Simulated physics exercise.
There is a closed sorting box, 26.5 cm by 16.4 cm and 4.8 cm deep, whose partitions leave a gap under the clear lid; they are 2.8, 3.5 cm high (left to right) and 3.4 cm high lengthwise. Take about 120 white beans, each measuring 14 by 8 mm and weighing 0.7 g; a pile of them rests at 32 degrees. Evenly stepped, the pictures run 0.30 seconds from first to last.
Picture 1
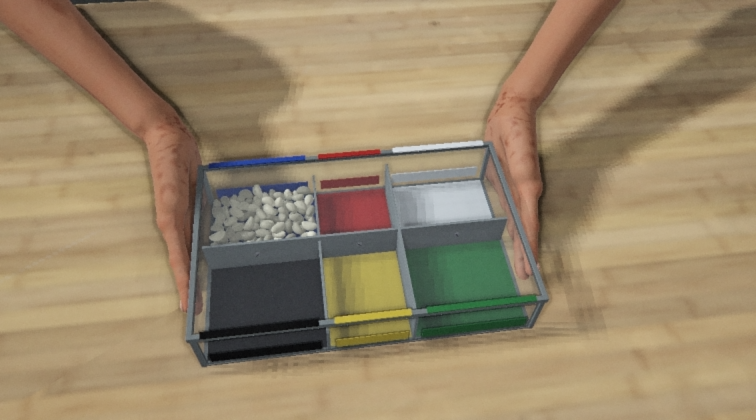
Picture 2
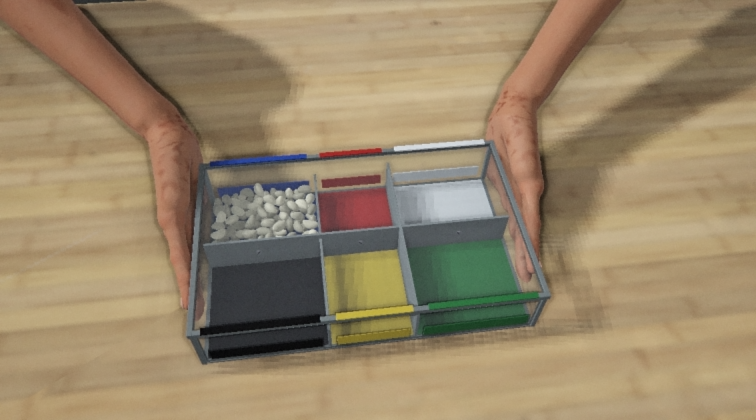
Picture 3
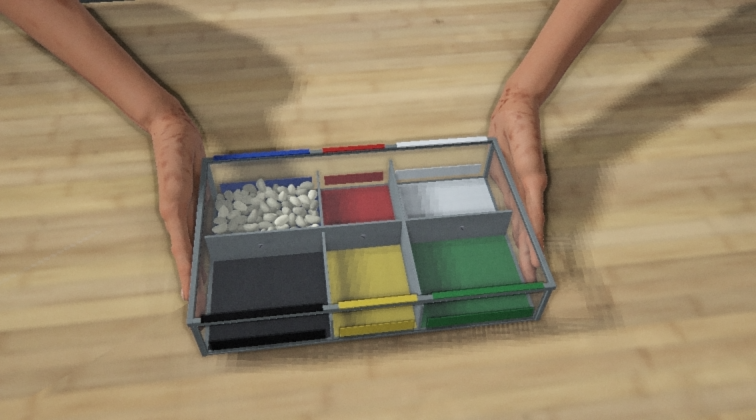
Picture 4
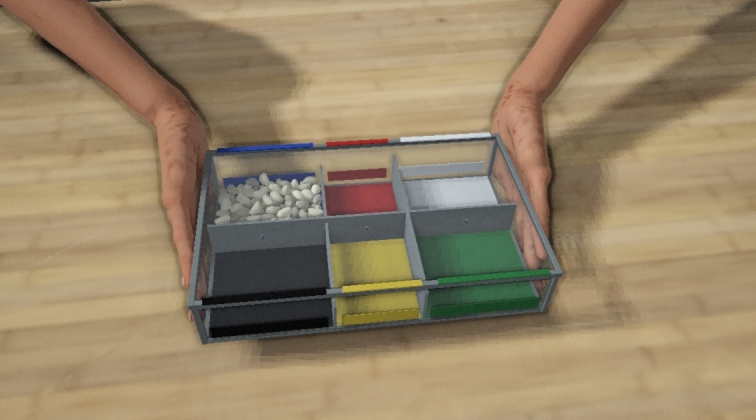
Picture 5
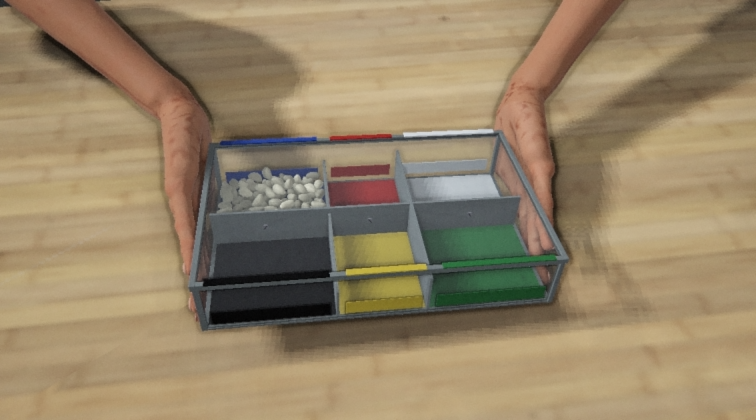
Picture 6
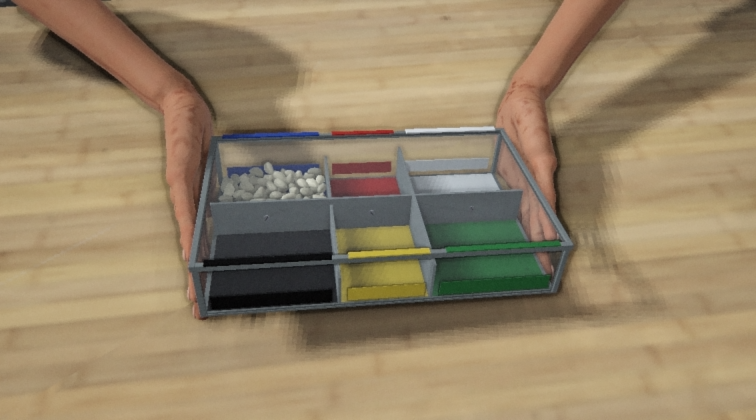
At the start, two hands hold a clear-lidded box with six coloured compartments above a wooden surface, white beans piled in the blue one at the back left. The hands gradually tilt the box, its front edge rising in view, while the beans stay in the blue compartment.
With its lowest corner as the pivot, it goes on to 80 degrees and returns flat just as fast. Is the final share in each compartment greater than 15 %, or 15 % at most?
Outcome: Red compartment: It'll probably finish at or short of fifteen percent of the pieces, blue compartment: It'll probably finish past fifteen percent of the pieces, green compartment: It'll probably finish at or short of fifteen percent of the pieces, yellow compartment: It'll probably finish at or short of fifteen percent of the pieces, white compartment: It'll probably finish at or short of fifteen percent of the pieces, black compartment: It'll probably finish at or short of fifteen percent of the pieces.
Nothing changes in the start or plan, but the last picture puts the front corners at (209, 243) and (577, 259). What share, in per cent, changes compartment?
About 20 %.
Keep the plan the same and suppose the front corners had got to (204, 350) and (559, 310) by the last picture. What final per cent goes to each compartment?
Each compartment ends with this per cent: Red 0, blue 80, green 0, yellow 0, white 0 and black 20.
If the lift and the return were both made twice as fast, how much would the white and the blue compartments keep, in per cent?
My answer: White gets 0 %, while blue gets 95 %.
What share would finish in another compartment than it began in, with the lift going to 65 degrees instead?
About 5 per cent.
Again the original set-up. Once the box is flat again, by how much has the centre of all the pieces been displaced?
Roughly 1.5 cm.
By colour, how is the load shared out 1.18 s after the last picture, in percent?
Shares - red: 0, blue: 100, green: 0, yellow: 0, white: 0, black: 0.
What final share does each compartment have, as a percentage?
Red 5 / blue 95 / green 0 / yellow 0 / white 0 / black 0, all in percent.
Then, 1.18 s after the last picture, tilt 80 degrees; blue 100 %.
Then, 1.95 s after the last picture, tilt 35 degrees; red 5 %, blue 95 %.
Then, 2.75 s after the last picture, tilt 0 degrees; red 5 %, blue 95 %.
In the end, red 5 %, blue 95 %, green 0 %, yellow 0 %, white 0 %, black 0 %.
